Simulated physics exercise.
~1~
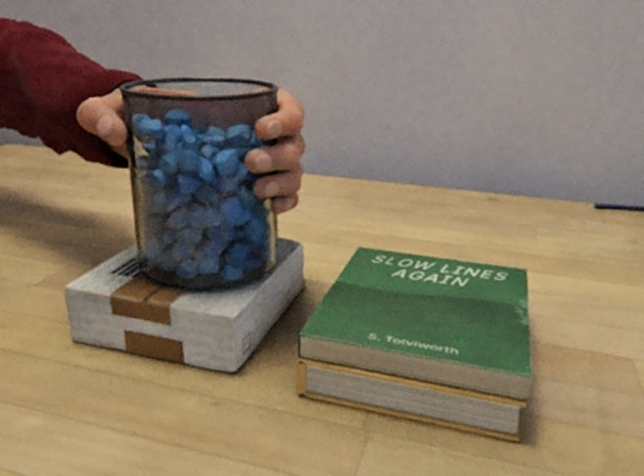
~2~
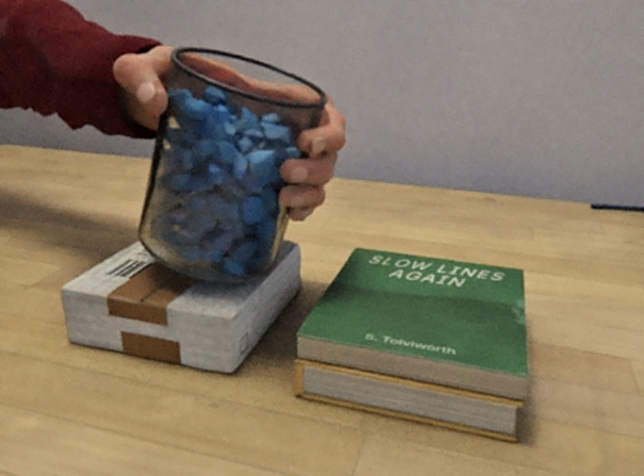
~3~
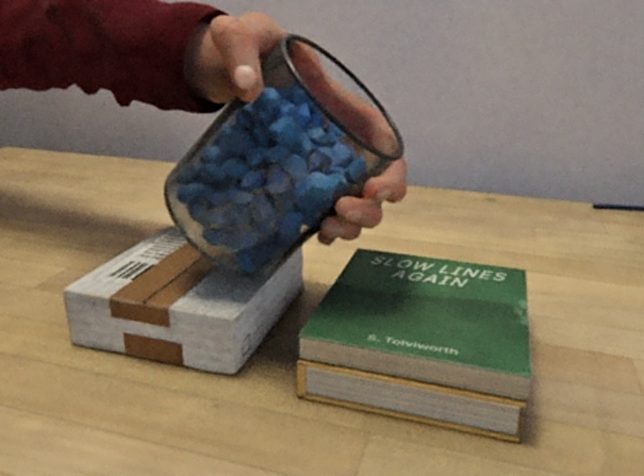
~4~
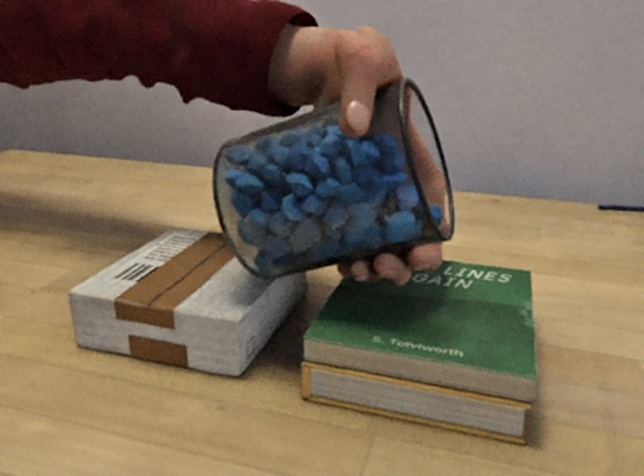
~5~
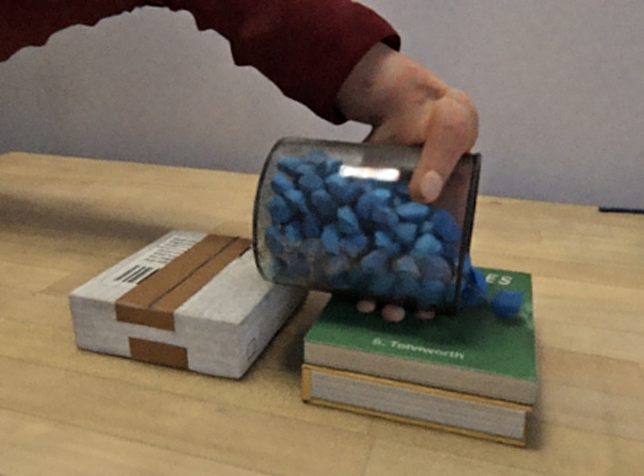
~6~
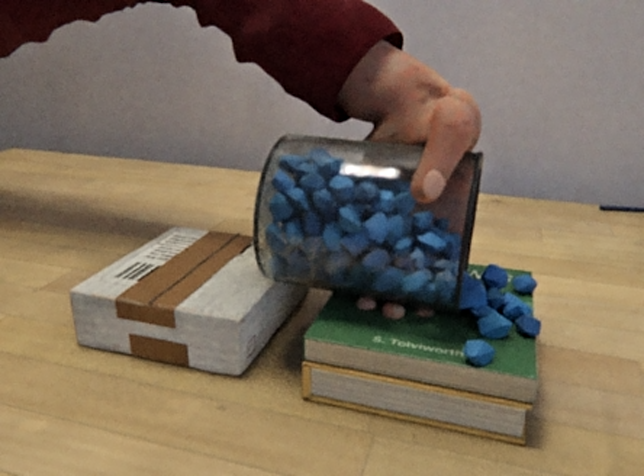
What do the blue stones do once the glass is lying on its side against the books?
They start tumbling out of the open mouth onto the green book, though most of them are still inside the glass when the clip ends.
